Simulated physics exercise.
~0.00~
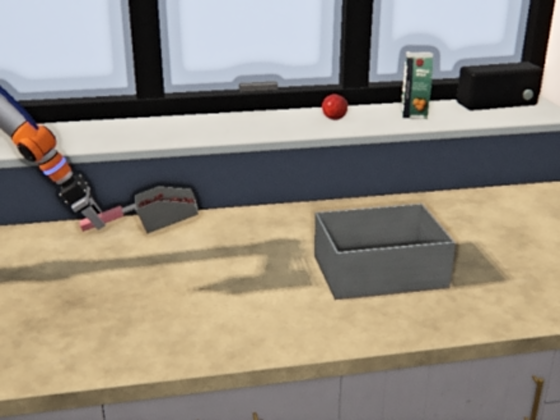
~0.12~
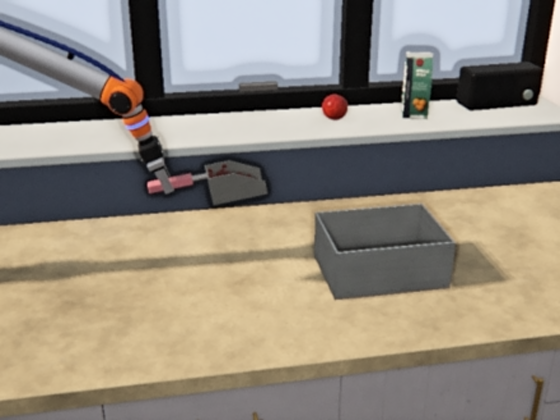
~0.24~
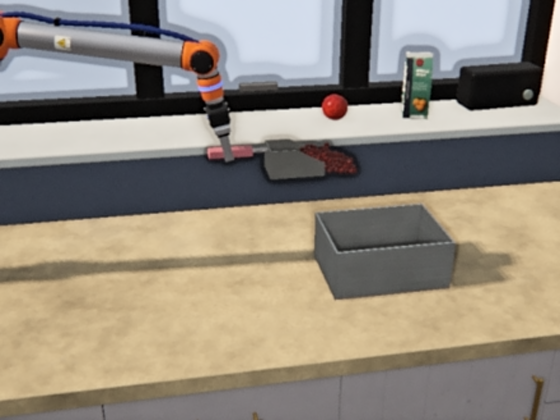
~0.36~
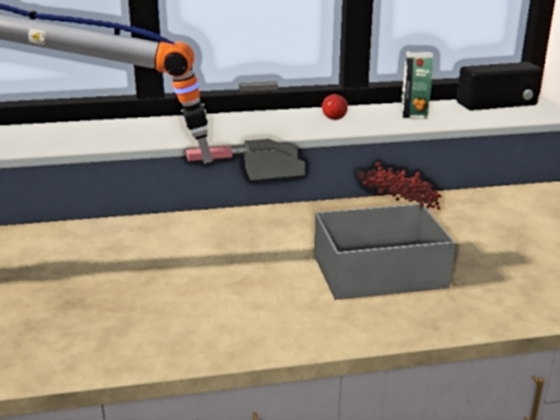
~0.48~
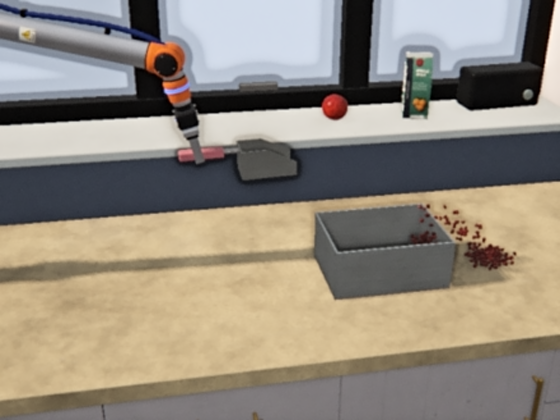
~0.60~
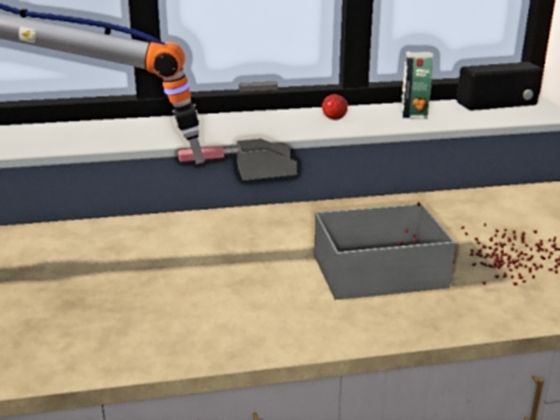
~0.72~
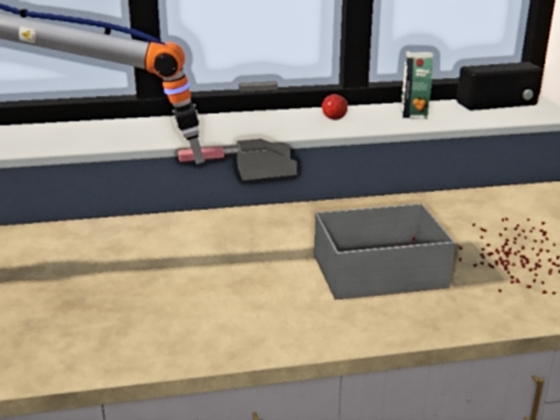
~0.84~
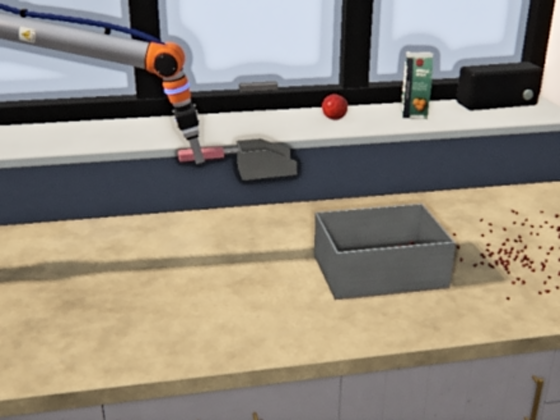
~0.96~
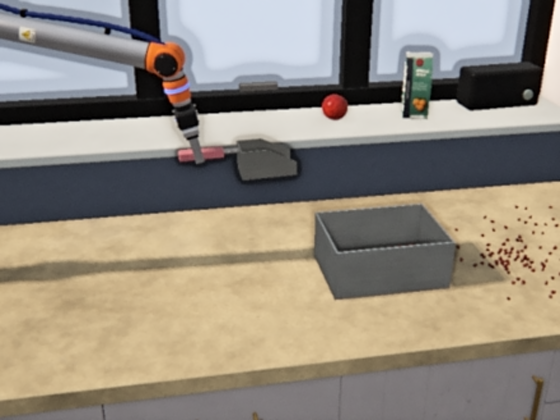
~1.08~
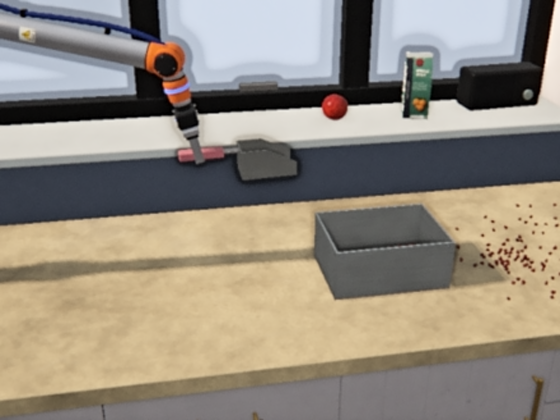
An orange and grey robot arm reaches in from the left over a pale wooden counter, seen from in front and slightly above, holding a grey scoop by its pink handle. A grey open box stands right of centre, with a red ball, a green and white carton and a black box on the windowsill behind. The arm swings the scoop to the right and upward, then draws back a little, and the dark red beans fly off its front in a clump. Some drop into the box, but most overshoot and scatter across the counter to its right. The arm then holds still with the emptied scoop raised.
